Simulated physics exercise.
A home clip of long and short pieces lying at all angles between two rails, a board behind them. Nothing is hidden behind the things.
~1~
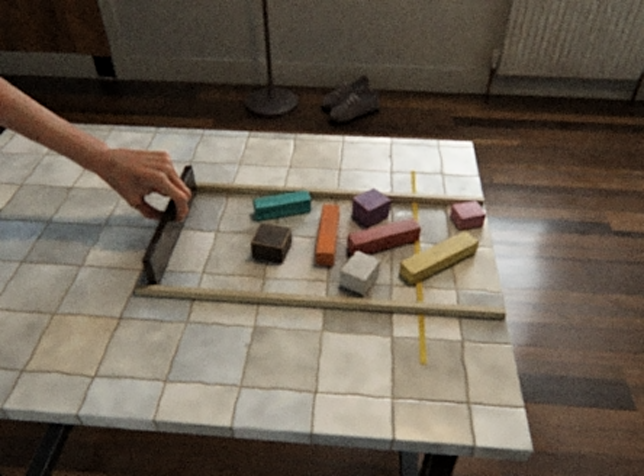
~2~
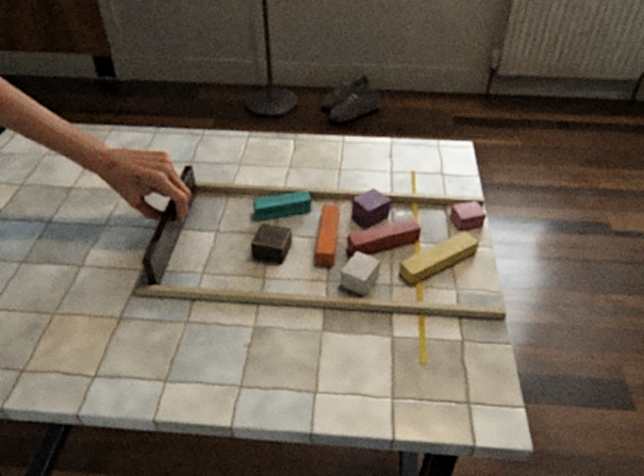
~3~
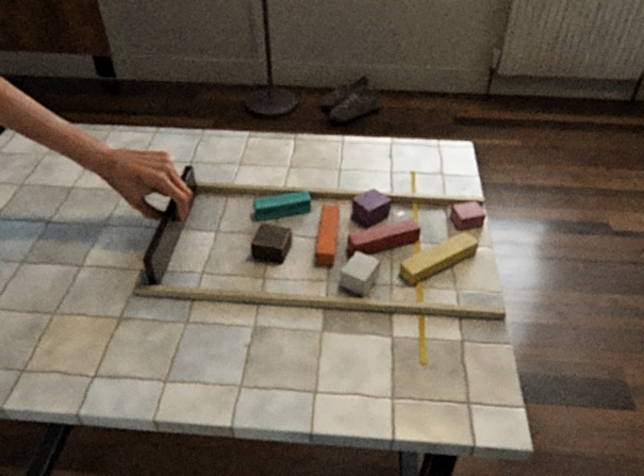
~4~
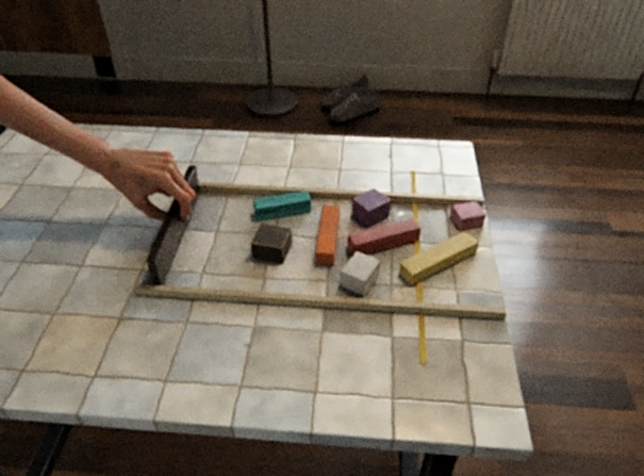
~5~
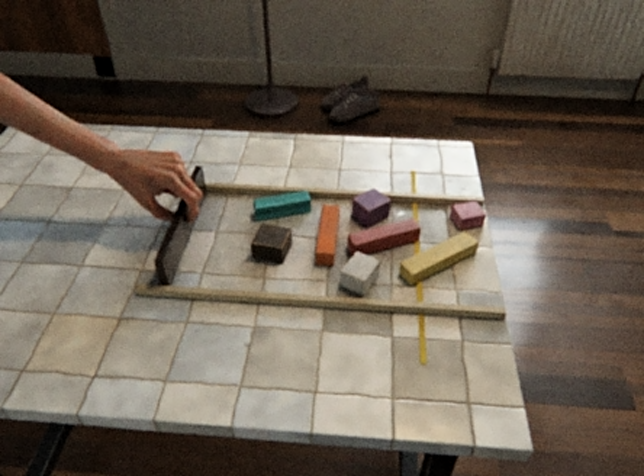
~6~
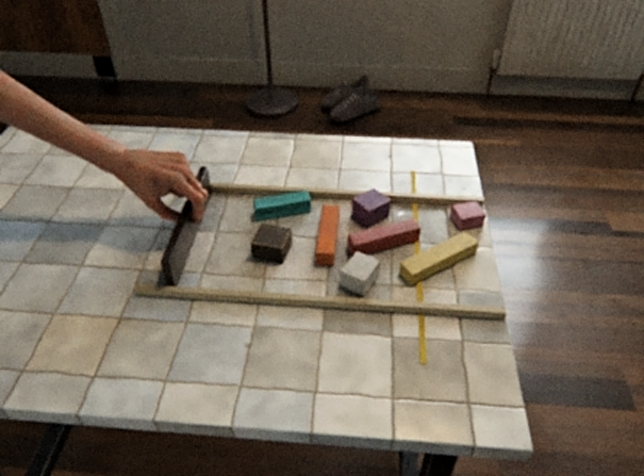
The clip shows a hand holding a dark board upright between two rails on a tiled table, then sliding it slightly to the right, while the colourful blocks and bars lying between the rails stay still.
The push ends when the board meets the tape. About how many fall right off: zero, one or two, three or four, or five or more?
Here the number that fall off is one or two.
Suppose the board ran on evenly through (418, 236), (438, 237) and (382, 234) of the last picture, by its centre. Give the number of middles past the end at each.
It would be 2, 4 and 0.
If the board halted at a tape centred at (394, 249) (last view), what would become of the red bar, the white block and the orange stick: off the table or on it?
The red bar is kept; the white block does not fall; the orange stick stays on.
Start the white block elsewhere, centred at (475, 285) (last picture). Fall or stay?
It survives.
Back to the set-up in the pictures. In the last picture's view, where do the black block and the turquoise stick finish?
The black block at (435, 251), the turquoise stick at (445, 212).
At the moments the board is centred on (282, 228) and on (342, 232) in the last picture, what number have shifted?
First 2, then 6.
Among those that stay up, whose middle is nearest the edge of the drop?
It is the red bar.
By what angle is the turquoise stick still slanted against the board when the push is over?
Roughly 60° out of line.
Soon after, none off yet; pink block at rest near (468, 215); yellow bar at rest near (439, 257); red bar at rest near (384, 237).
In the end, the number that fall off is one or two; gone, pink block.
